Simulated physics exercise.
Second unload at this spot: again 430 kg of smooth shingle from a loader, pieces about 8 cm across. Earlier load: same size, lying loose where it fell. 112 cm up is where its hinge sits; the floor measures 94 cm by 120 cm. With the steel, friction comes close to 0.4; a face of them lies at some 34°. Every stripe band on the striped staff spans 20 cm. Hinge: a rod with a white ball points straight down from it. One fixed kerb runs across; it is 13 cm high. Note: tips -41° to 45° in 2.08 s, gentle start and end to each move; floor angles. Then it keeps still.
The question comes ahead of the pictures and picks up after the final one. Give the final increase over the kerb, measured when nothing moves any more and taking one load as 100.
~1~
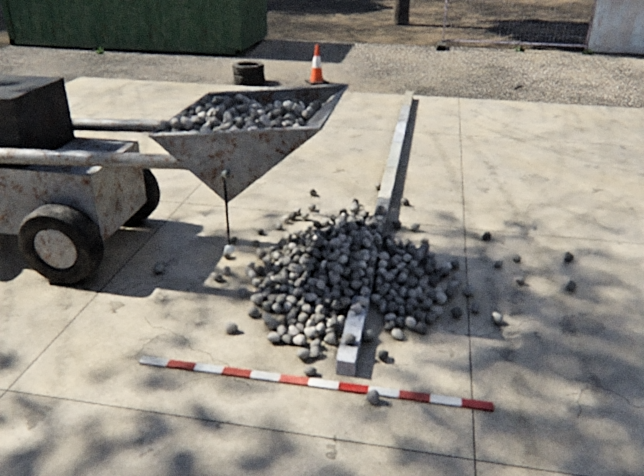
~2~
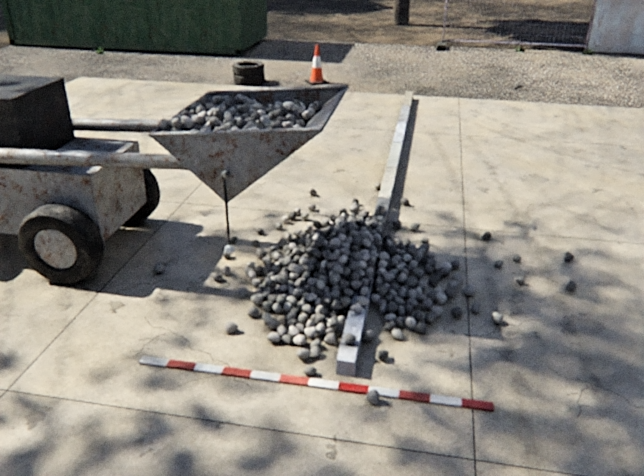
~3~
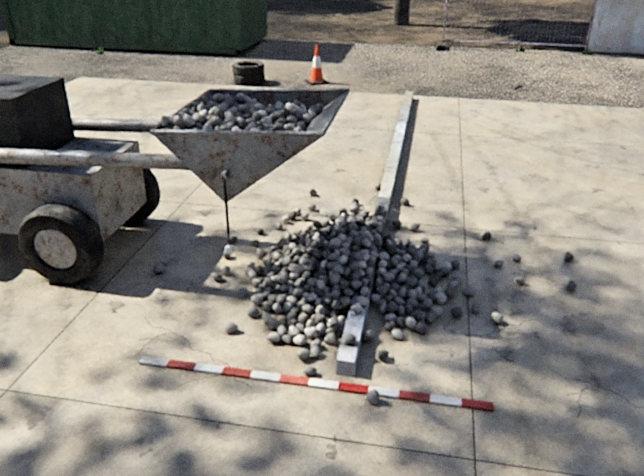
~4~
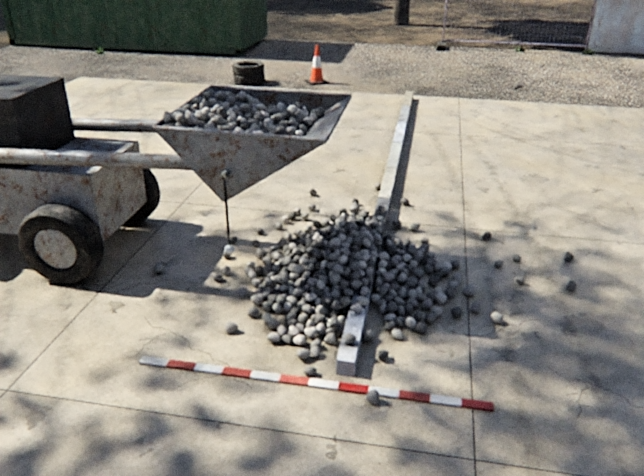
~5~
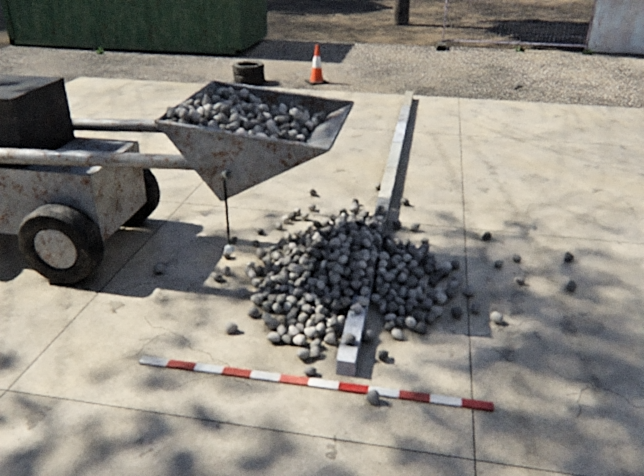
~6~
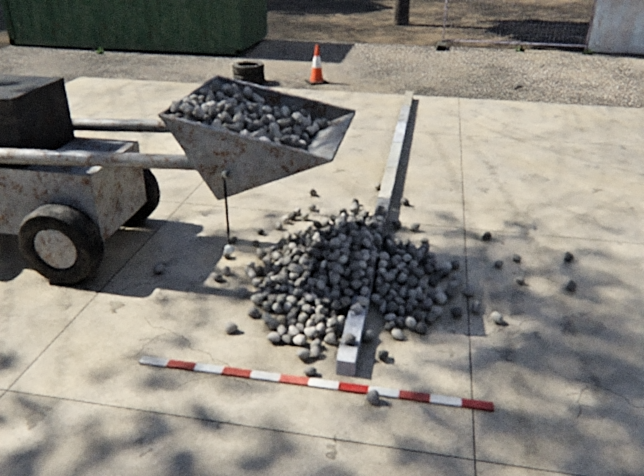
Close to 34 parts in a hundred.
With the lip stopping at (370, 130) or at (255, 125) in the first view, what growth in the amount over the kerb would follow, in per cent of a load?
First place about 85 %, second about 0 %.
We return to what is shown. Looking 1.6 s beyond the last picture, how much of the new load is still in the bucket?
Still inside: Some 5 %.
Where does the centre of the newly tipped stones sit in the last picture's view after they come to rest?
I'd say close to (343, 260).
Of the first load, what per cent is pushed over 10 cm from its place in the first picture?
Close to 20 per cent.
Then, 1.0 s after the last picture the floor is at 32°; in per cent of one load, 88 in the bucket, 93 on this side of the kerb, 19 over the kerb; the foremost stones are at (518, 274).
Then, 1.6 s after the last picture the floor is at 45°; in per cent of one load, 7 in the bucket, 150 on this side of the kerb, 43 over the kerb; the foremost stones are at (518, 274).
Then, 1.9 s after the last picture the floor is at 45°; in per cent of one load, 0 in the bucket, 149 on this side of the kerb, 51 over the kerb; the foremost stones are at (523, 280).
Then, 4.6 s after the last picture the floor is at 45°; in per cent of one load, 0 in the bucket, 147 on this side of the kerb, 53 over the kerb; the foremost stones are at (537, 289). Net gain over the kerb, 34.
